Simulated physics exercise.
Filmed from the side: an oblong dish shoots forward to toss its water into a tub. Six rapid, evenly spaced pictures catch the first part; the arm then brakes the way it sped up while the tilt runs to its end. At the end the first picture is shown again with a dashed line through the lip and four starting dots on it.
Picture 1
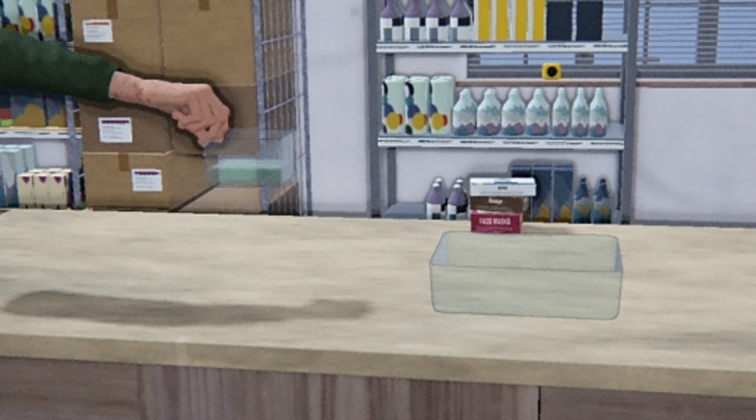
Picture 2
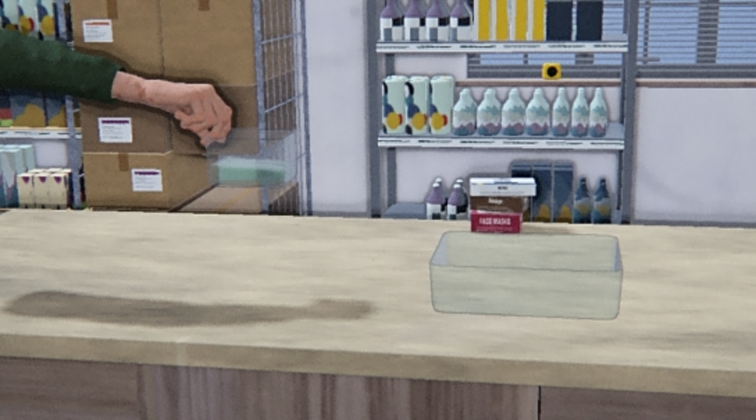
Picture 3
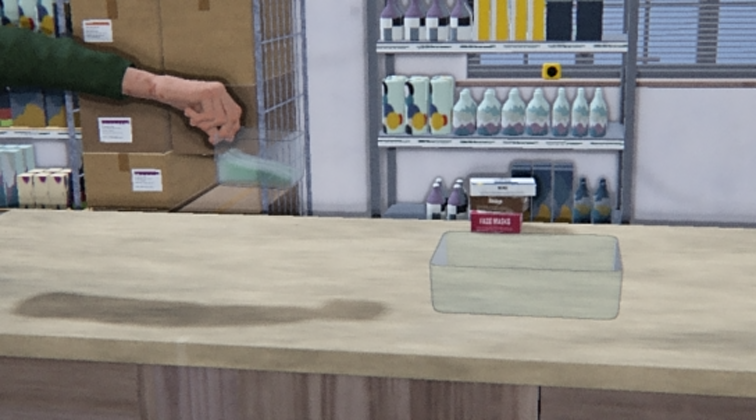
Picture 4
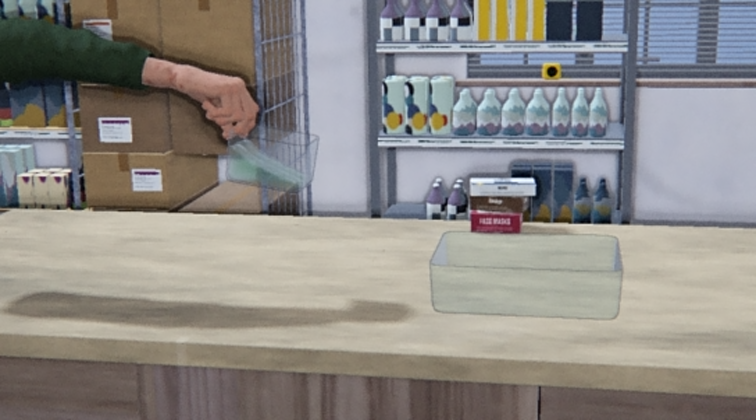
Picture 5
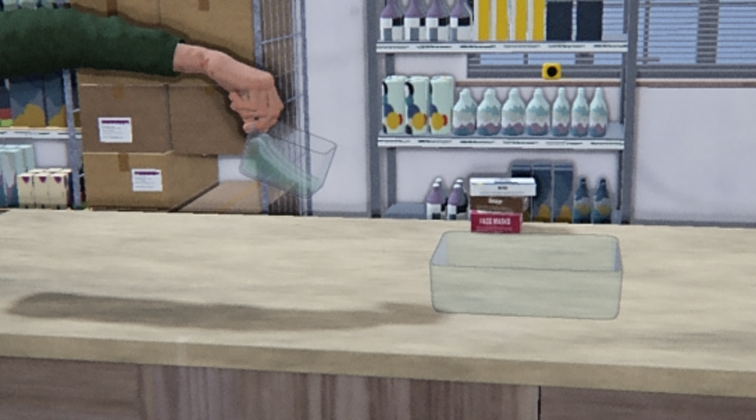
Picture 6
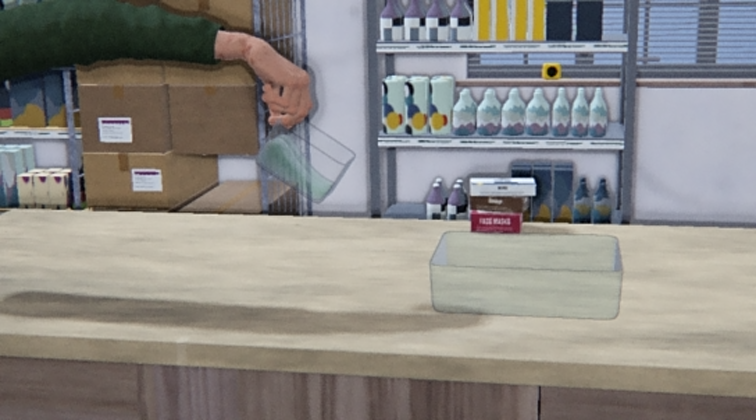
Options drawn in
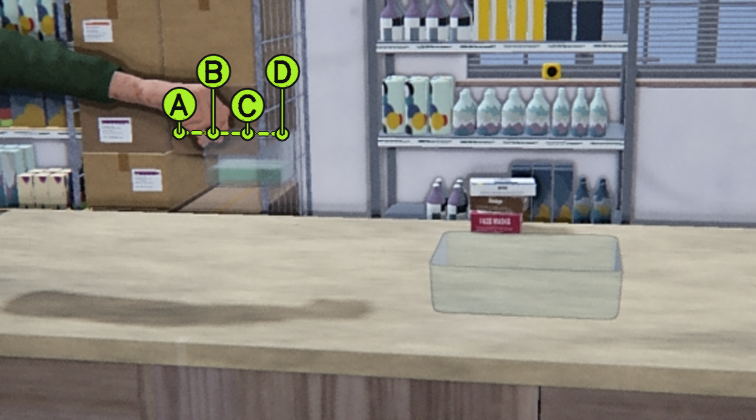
A storeroom with stocked metal shelves and stacked cardboard boxes is seen from the side across a pale wooden counter. A hand in a dark green sleeve is above a clear oblong dish of pale green water at left, while an empty-looking clear tub sits right of centre before small boxes. The hand and dish move rightward, the dish tilting gradually, then more steeply, as the camera stays still.
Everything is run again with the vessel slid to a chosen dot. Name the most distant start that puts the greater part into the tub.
Spot C.
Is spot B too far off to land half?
Yes, it does.
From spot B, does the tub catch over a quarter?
Yes, it does.
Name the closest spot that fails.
B.
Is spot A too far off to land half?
Yes.
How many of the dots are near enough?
Two of the four.
In lime, A at (179, 132); B at (213, 133); C at (247, 133); D at (282, 133).
If A is chosen, about 1 % lands in the tub, 96 % falls short and 3 % goes beside or beyond.
If B is chosen, about 29 % lands in the tub, 61 % falls short and 10 % goes beside or beyond.
If C is chosen, about 67 % lands in the tub, 19 % falls short and 14 % goes beside or beyond.
If D is chosen, about 74 % lands in the tub, 10 % falls short and 16 % goes beside or beyond.
